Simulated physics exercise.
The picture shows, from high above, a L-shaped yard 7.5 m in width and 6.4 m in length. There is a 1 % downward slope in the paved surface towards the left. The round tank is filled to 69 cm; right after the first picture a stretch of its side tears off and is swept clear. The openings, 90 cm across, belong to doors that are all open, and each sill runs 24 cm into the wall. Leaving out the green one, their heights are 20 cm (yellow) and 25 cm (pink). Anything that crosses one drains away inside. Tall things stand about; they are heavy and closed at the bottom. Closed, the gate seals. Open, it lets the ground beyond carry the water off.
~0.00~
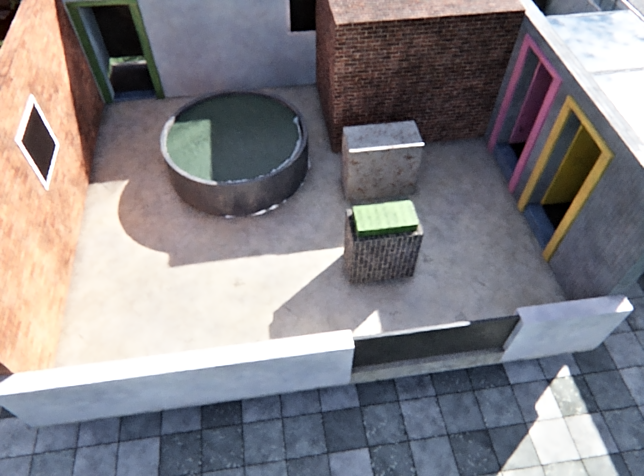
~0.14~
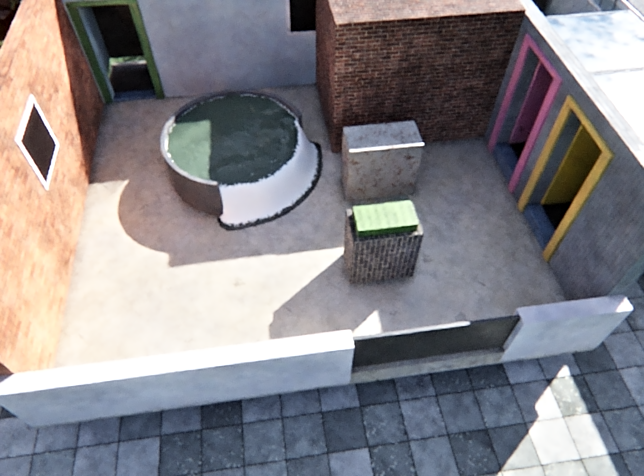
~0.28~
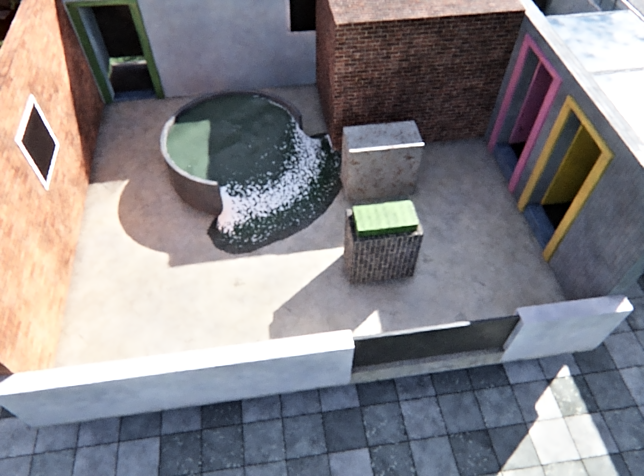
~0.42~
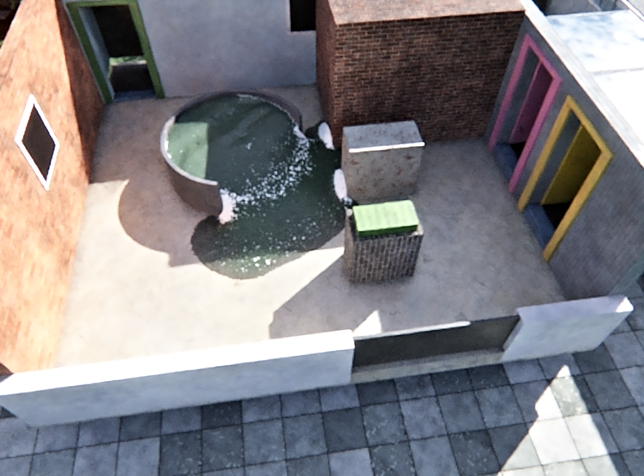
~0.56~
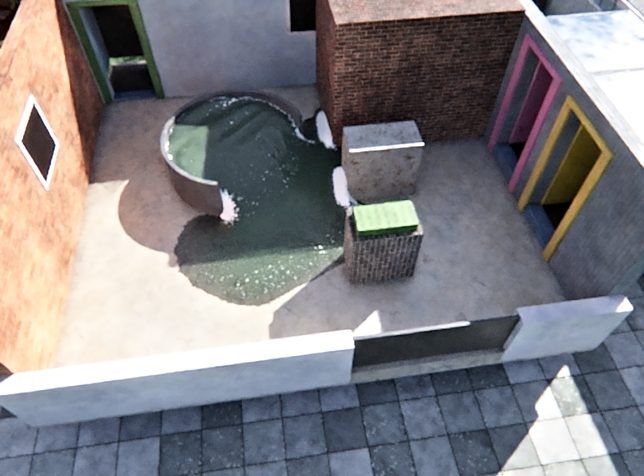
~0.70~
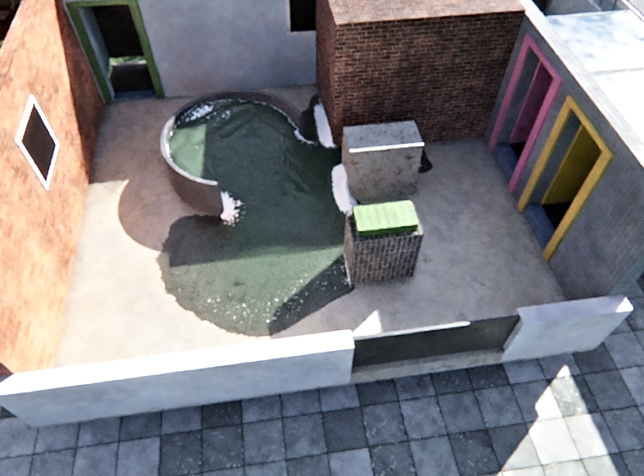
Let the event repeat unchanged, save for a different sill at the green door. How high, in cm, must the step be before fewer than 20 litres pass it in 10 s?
About 9 cm.
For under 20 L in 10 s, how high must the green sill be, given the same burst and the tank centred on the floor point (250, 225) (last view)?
You'd need some 13.5 cm.
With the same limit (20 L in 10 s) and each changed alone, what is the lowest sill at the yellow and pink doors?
Roughly 14.5 cm for the yellow door and roughly 19 cm for the pink door.
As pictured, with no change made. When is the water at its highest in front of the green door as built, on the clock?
Peak: Close to 8.5 s.
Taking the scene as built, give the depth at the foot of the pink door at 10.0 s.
About 6.0 centimetres deep.
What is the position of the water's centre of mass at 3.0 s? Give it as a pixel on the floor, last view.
Centre estimate: (334, 226) px, approximately.
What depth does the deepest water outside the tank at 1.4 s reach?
Roughly 42 cm.
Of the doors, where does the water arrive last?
The green door.
After 1.4 s water covers 45 % of the floor, deepest (42 cm) near (345, 252); it has not reached the green door.
After 3.0 s water covers 65 % of the floor, deepest (28 cm) near (317, 362); it has not reached the green door.
After 10.0 s water covers 100 % of the floor, deepest (20 cm) near (48, 399); 10 cm at the green door, 58 litres in over its 6 cm sill.
At the green door as built, the water arrived by 3.1 s and peaked near 12 cm at 8.4 s.
With a sill of 7 cm, 43 litres would have come in within the 10 s; with 10 cm, 11 litres. So under 20 litres takes about 9 cm.
